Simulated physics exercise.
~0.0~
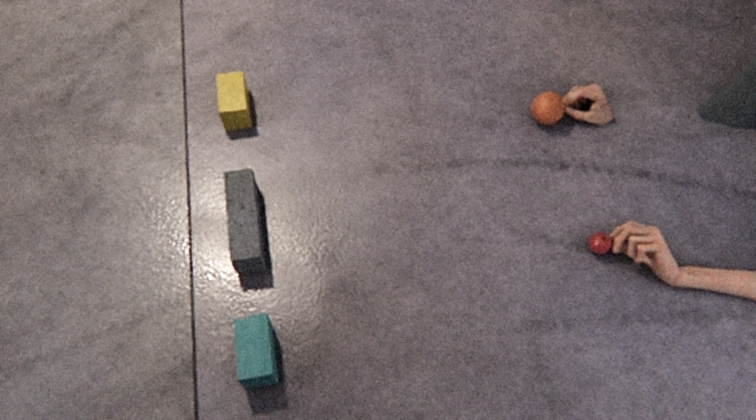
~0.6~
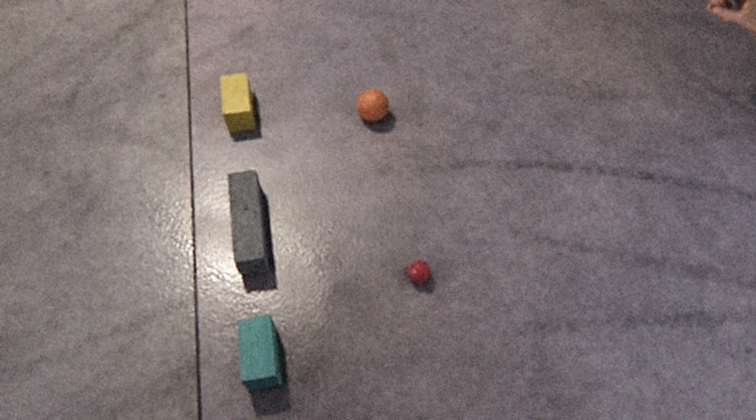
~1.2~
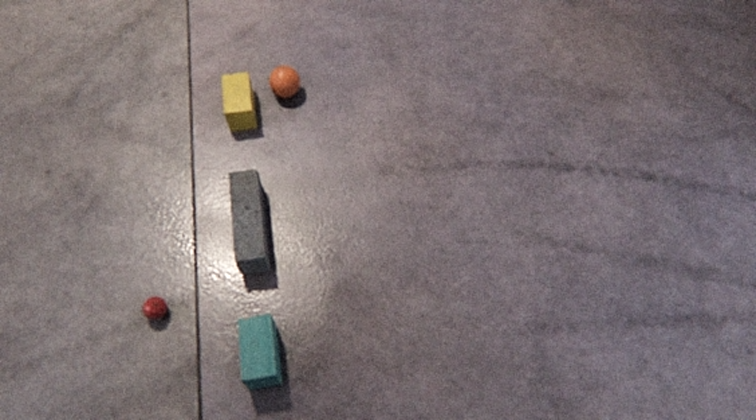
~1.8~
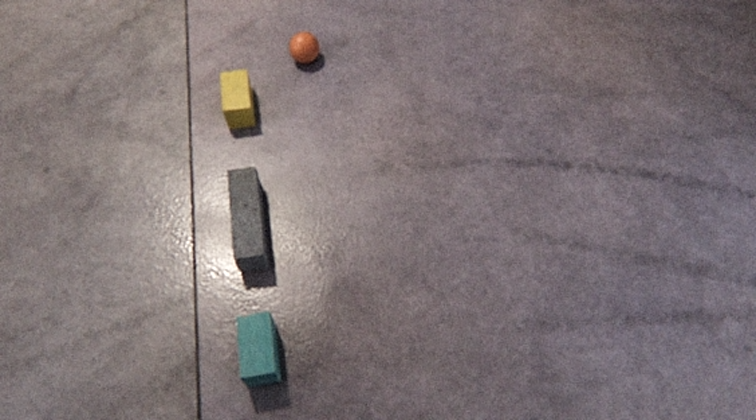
On a grey stone-like floor, two hands rolled an orange and a small red tomato leftward at a row of yellow, grey and turquoise blocks; the tomato slipped through a gap and out of view, while the orange bounced back off the yellow block.
